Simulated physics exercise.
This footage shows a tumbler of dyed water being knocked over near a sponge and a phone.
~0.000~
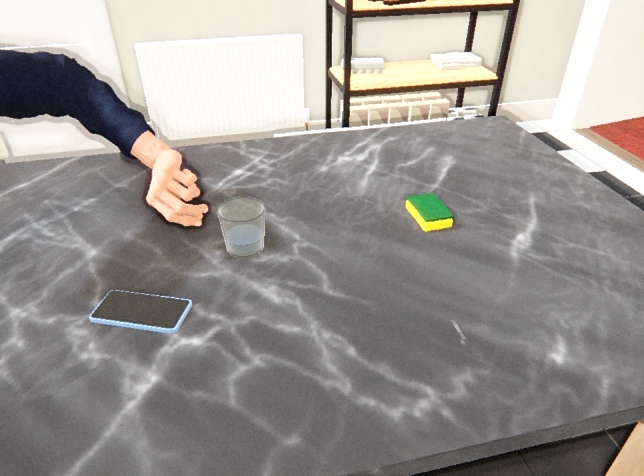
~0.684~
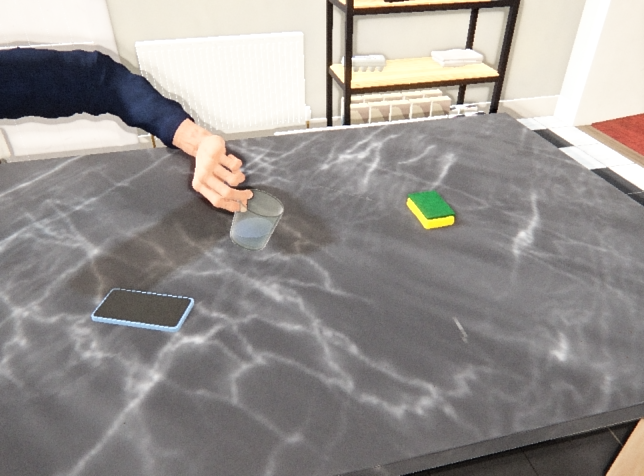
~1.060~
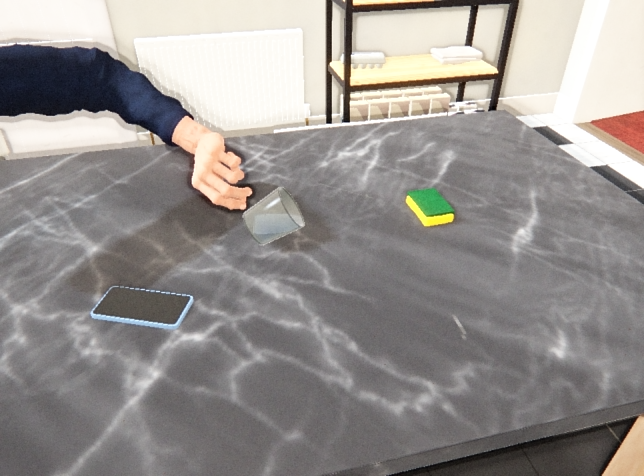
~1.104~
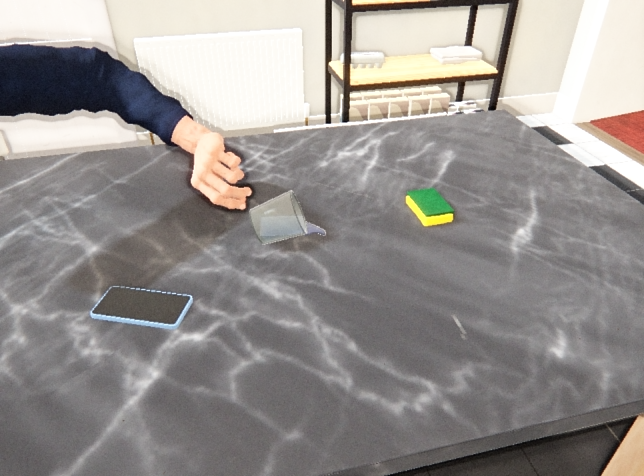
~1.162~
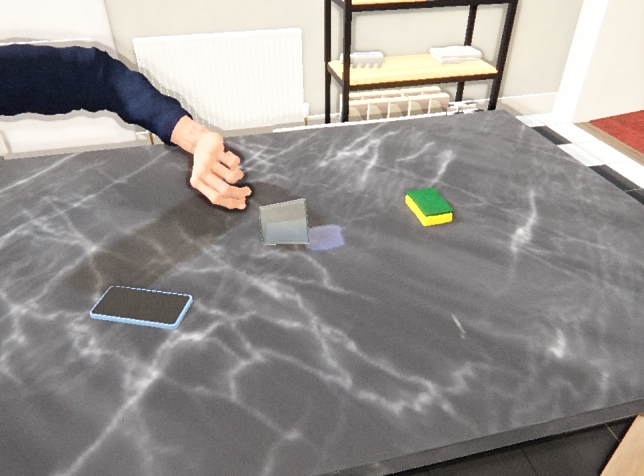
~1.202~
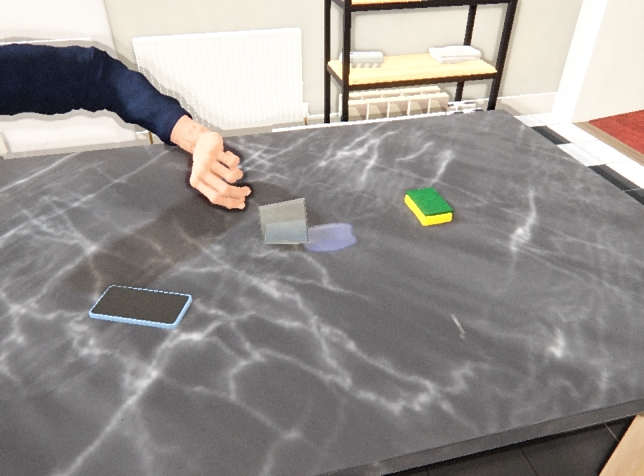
A glass tumbler with a little bluish liquid stands upright on a dark marbled table between a phone and a green-and-yellow sponge. A hand reaches in from the left and nudges it, and it topples to the right, landing on its side as a small puddle spreads toward the sponge.
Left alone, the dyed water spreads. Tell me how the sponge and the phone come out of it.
In the end the sponge is going to be hit by the spill; the phone is going to be missed by the spill.
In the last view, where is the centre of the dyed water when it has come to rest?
Around (413, 232).
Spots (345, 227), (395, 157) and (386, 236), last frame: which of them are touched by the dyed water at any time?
First spot touched, second spot missed, last spot touched.
By 1.6 s, the puddle covers about as much as a plate; the sponge is in it; the phone is clear of it.
By 3.6 s, the puddle covers about as much as a plate; the sponge is in it; the phone is clear of it.
